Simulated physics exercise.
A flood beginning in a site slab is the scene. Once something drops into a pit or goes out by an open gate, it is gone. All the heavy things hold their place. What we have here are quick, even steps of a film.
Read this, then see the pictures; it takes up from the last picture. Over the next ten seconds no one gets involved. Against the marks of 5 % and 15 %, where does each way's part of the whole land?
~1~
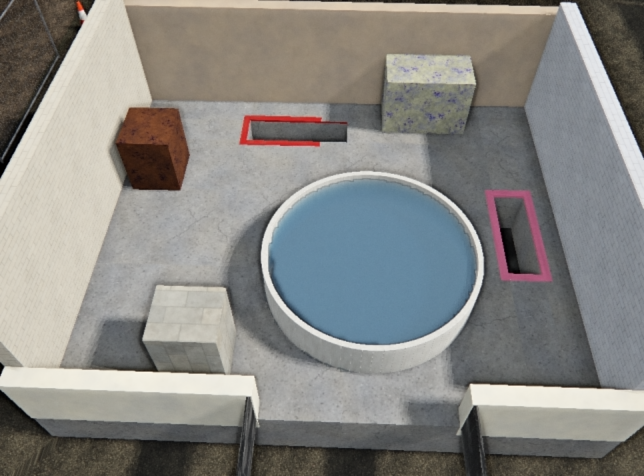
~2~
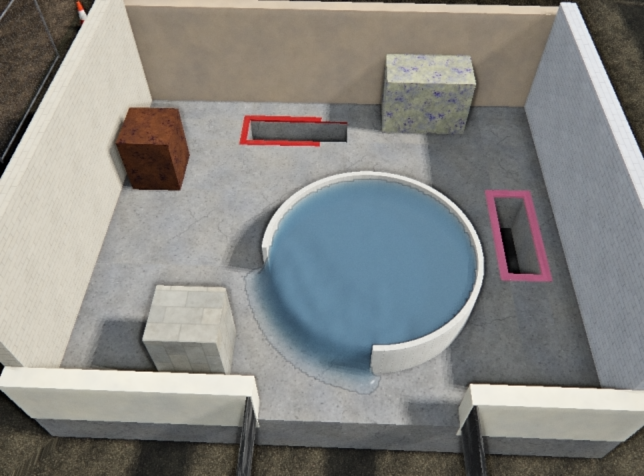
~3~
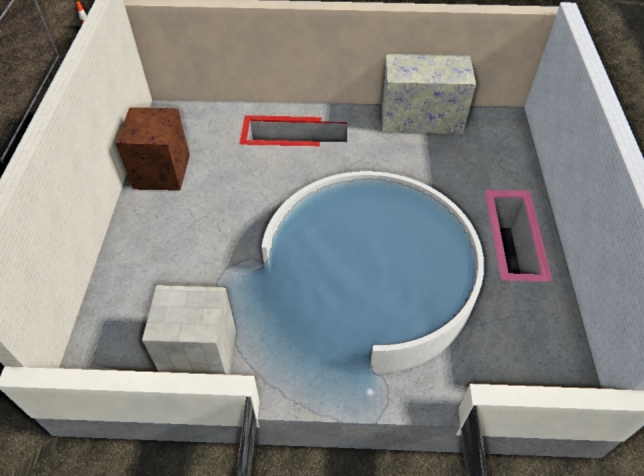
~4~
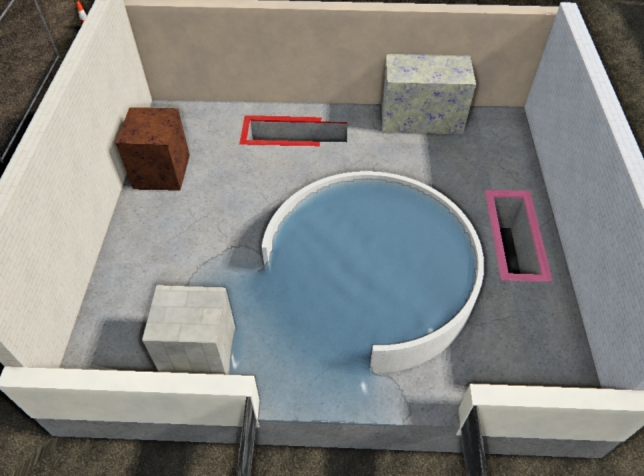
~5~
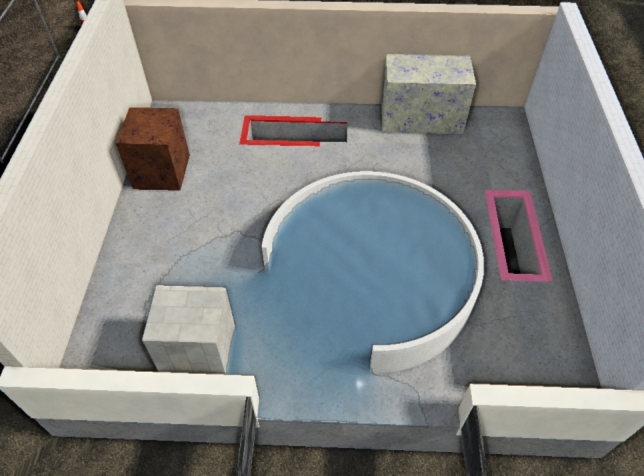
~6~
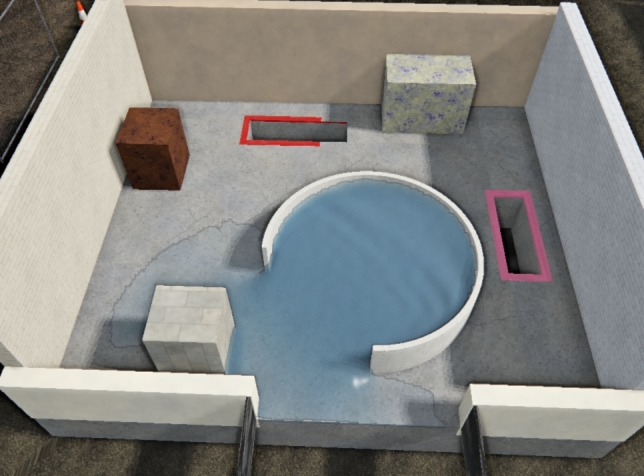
The gate lands above 15 %; the red pit lands between 5 and 15 %; the pink pit lands below 5 %.
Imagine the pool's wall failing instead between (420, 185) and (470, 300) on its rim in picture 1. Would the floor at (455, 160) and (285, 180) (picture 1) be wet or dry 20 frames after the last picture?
In order: Swamped and spared.
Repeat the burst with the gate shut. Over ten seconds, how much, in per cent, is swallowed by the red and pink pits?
In per cent: Red 15, pink 10.
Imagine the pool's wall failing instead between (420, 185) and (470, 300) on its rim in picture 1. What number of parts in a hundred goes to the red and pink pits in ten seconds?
Red takes 2 in a hundred, pink takes 60 in a hundred.
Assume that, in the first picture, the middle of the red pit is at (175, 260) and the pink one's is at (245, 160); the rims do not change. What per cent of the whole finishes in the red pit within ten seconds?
Red: 30 %.
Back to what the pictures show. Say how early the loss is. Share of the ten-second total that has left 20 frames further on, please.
Around 50 per cent.
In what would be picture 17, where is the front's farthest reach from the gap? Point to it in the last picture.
I'd say near (123, 187).
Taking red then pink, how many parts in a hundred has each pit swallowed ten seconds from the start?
That's 10 per cent for the first and 0 per cent for the second.
A moment on, water covers 20 % of the floor; the gate 8 %, the red pit 0 %, the pink pit 0 %.
Next, water covers 25 % of the floor; the gate 17 %, the red pit 0 %, the pink pit 0 %.
Then, water covers 35 % of the floor; the gate 28 %, the red pit 0 %, the pink pit 0 %.
Later, water covers 60 % of the floor; the gate 38 %, the red pit 2 %, the pink pit 0 %.
In the end, water covers 75 % of the floor; the gate 45 %, the red pit 10 %, the pink pit 0 %.
